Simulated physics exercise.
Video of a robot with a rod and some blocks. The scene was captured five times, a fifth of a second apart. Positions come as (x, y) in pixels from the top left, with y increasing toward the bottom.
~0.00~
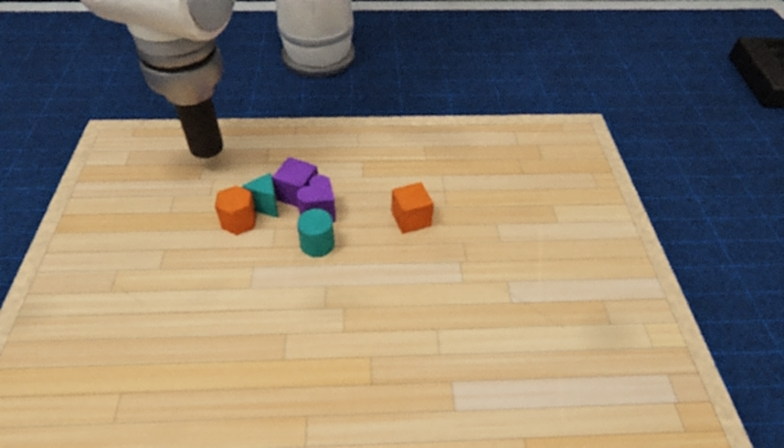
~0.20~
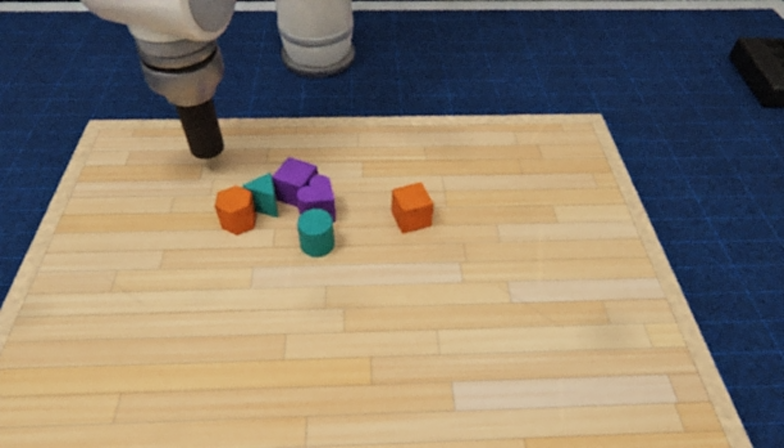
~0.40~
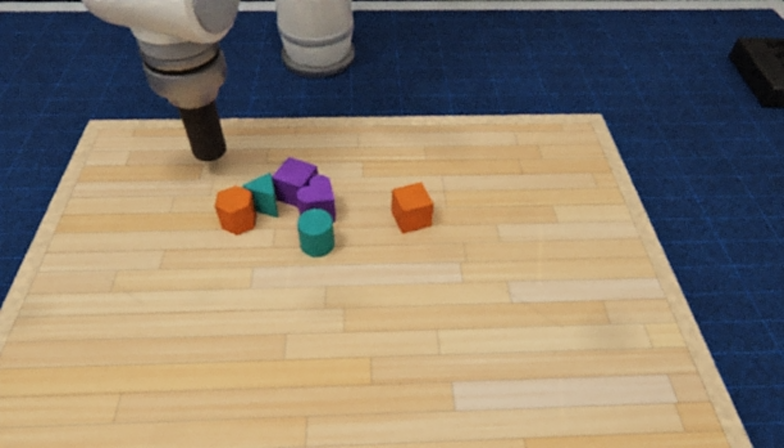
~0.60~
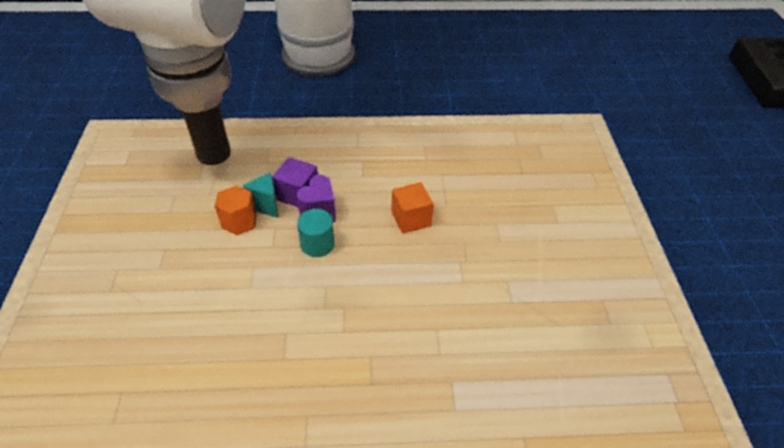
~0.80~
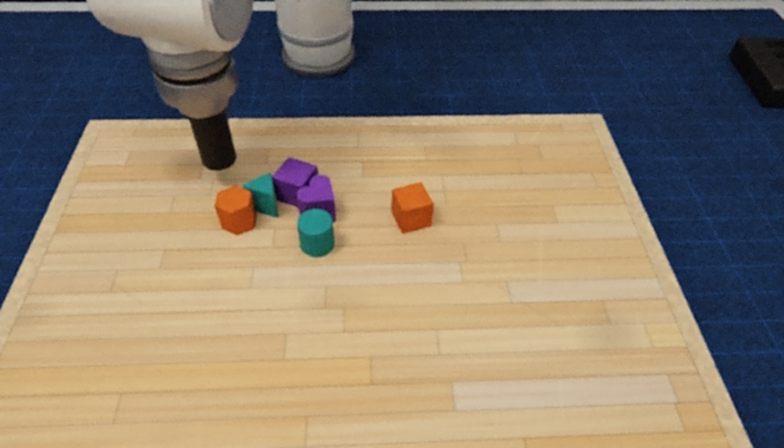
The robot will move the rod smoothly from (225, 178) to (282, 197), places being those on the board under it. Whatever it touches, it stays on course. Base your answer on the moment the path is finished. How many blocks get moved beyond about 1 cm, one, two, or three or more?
Three or more move.
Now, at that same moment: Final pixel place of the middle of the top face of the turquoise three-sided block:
So, by the moment the path ends, you'll find the top centre of the turquoise three-sided block at (273, 193).
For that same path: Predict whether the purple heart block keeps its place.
That block gets shifted.
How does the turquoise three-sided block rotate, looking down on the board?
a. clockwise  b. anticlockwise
My answer is option a.
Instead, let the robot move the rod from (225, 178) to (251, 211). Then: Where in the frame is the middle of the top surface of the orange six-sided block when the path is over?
It will likely be found at (235, 214).
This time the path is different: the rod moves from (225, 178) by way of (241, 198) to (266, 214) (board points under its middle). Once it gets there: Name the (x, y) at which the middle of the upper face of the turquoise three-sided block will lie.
It should be at about (288, 196).
On the path given first. Halfway along, rod (249, 170); nothing pushed yet.
At the end, rod (279, 179); orange six-sided block in place; turquoise three-sided block (273, 193), turned 45° clockwise; purple four-sided block (313, 176), turned 25° anticlockwise; purple heart block (333, 195), turned 20° clockwise.
